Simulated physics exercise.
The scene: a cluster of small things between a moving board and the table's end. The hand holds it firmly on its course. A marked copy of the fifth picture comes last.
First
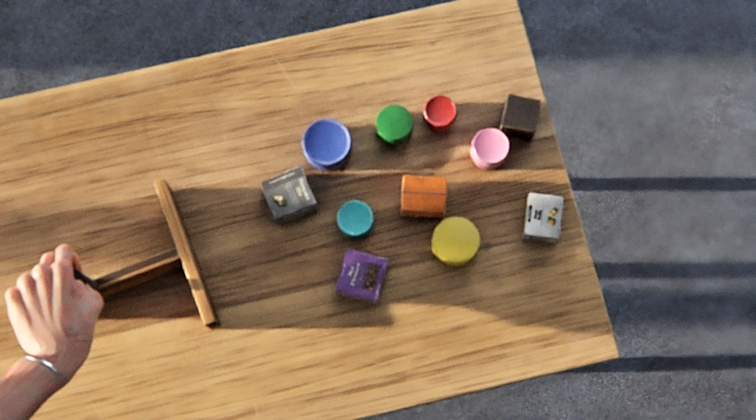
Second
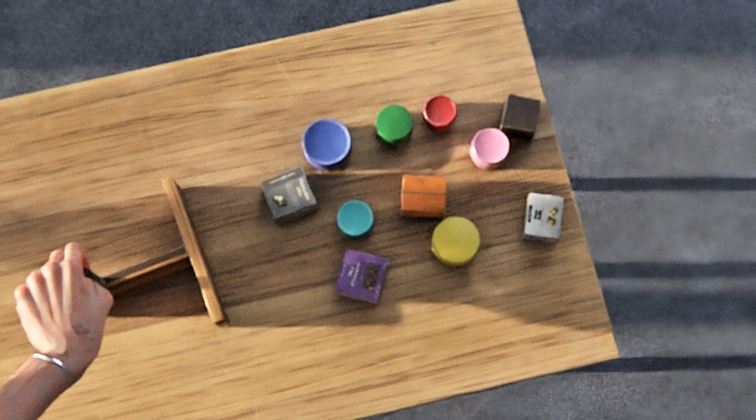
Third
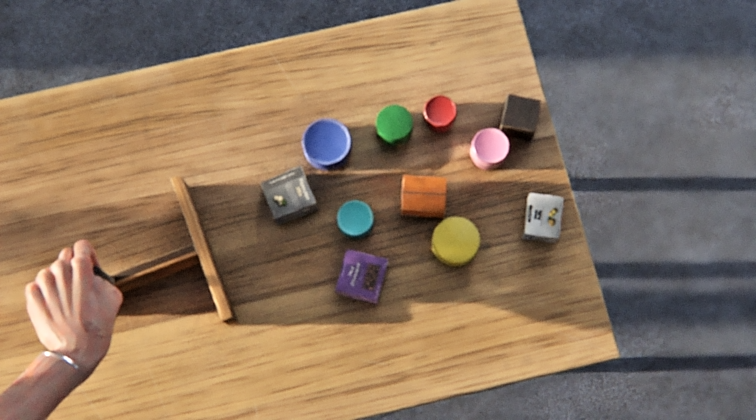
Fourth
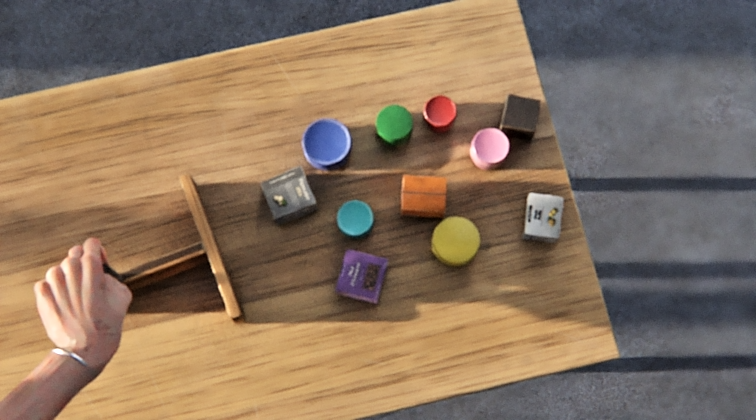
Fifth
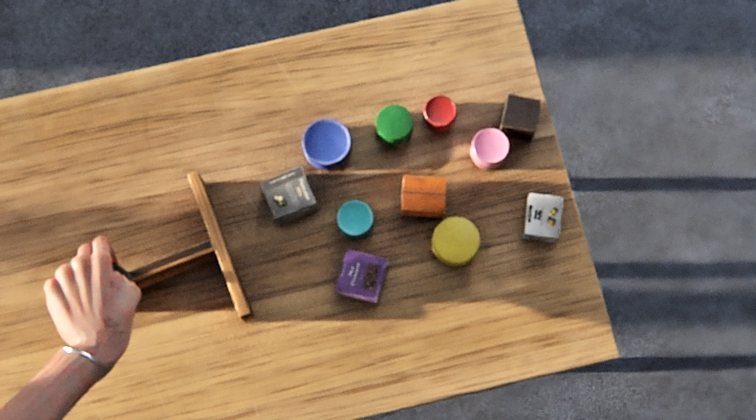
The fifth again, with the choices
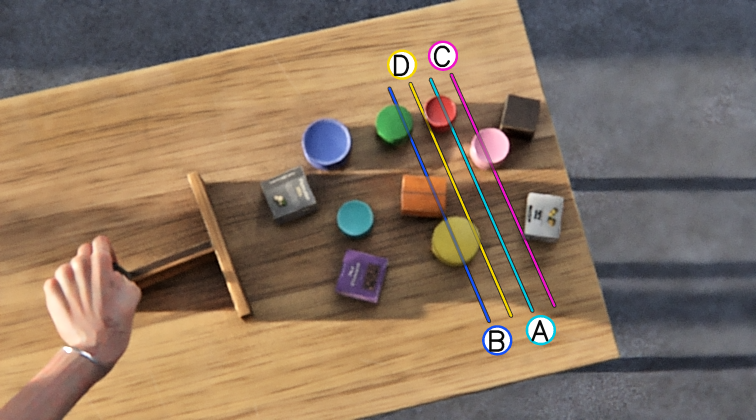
On a wooden tabletop, a hand wearing a bracelet grips a T-shaped wooden pusher to the left of a scattered group of colourful tubs and small boxes. The hand slides the board a short way rightward, narrowing the gap, while the objects all stay still.
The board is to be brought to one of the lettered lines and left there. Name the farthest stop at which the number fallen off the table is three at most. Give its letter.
It should halt at C.
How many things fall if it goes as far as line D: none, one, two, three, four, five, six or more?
By then, one.
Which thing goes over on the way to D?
It is the white packet.
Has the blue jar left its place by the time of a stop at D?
By then, yes.
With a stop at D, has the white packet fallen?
Yes.
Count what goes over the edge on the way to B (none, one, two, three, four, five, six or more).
By then, none.
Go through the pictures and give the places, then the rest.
Red jar (439, 114); white packet (543, 218); turquoise tub (355, 220), in the first picture.
Board (192, 248); blue jar (327, 145), in the second picture.
Board (201, 246); yellow tin (456, 242), in the third picture.
Board (210, 245); pink jar (489, 150), in the fourth picture.
Board (218, 243); purple packet (362, 277); orange box (424, 197); red jar (439, 114), in the fifth picture.
On the marked copy, A at (480, 192); B at (438, 201); C at (502, 187); D at (459, 197).
Following C. Soon after the start, board (321, 219); blue jar (333, 140); purple packet (378, 269).
Later, board (423, 196); white packet (549, 217); yellow tin (509, 225).
In the end, board (501, 179); white packet over the edge; yellow tin over the edge; two fallen.
As for the rest, A is within the limit but short; B is within the limit but short; D is within the limit but short.
